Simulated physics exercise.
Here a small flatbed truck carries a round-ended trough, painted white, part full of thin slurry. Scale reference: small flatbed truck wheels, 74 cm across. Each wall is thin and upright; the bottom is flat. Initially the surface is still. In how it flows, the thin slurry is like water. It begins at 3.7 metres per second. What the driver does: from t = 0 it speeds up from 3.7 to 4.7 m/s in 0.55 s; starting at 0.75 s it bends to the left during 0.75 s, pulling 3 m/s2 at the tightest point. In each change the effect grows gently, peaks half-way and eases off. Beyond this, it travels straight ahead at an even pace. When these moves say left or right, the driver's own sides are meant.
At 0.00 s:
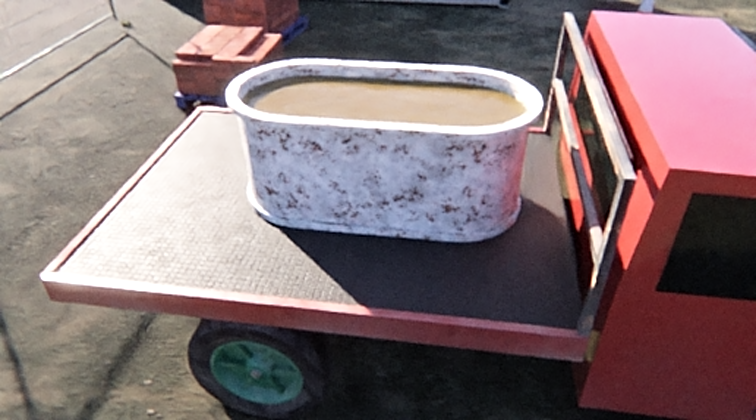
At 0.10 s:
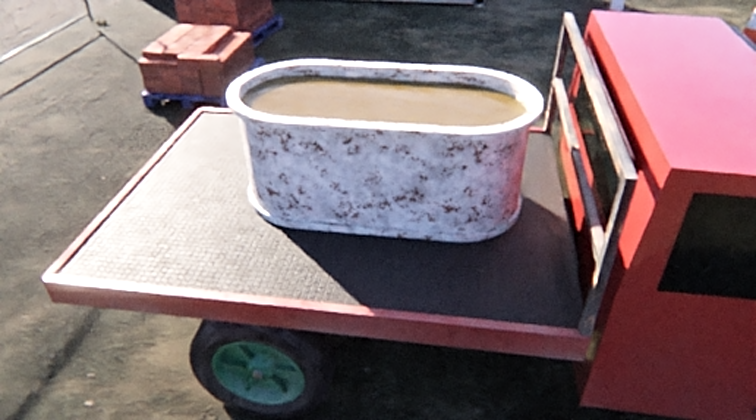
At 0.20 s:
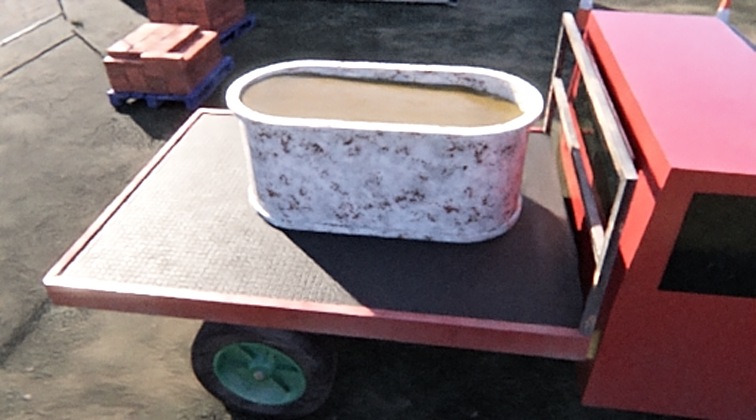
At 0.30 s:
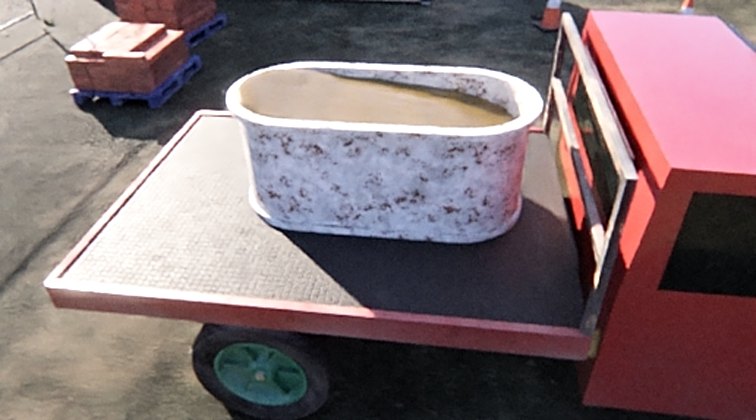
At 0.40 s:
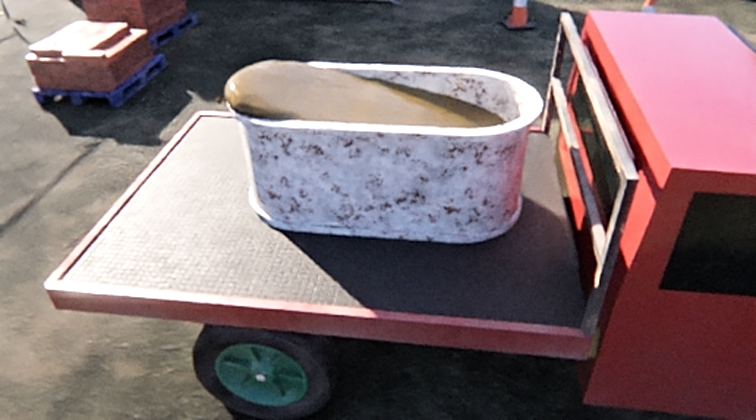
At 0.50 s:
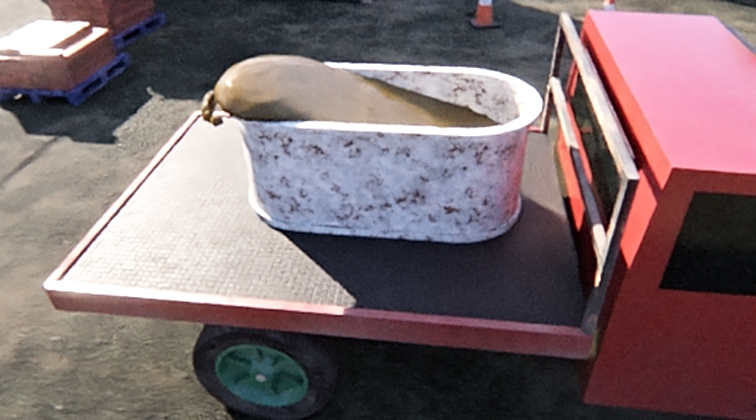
A red flatbed truck drives forward as brown liquid in its white tub surges left, bulging over the rim.
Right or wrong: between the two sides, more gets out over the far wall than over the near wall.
Wrong.
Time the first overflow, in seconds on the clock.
I'd put it at near 0.6 seconds.
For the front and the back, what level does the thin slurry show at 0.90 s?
Around 46 cm toward the front, with 56 cm behind.
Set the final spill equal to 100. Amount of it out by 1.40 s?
Near 40 in a hundred.
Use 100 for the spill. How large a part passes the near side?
I'd put it at about 50 percent of what spills.
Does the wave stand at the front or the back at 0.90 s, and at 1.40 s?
Tilt: Towards the aft end, then towards the fore end.
By 0.90 s it stands 55 cm high behind and 46 cm in front; 4 per cent has gone over the left end, a little elsewhere.
By 1.40 s it stands 35 cm high behind and 61 cm in front; 6 per cent has gone mostly over the left end, some over the near side.
By 2.00 s it stands 59 cm high behind and 37 cm in front; 12 per cent has gone over the near side and the left end, a little elsewhere.
By 4.49 s 15 per cent has gone over the near side and the left end, a little elsewhere; the far side has passed 2 per cent and the near side 8.
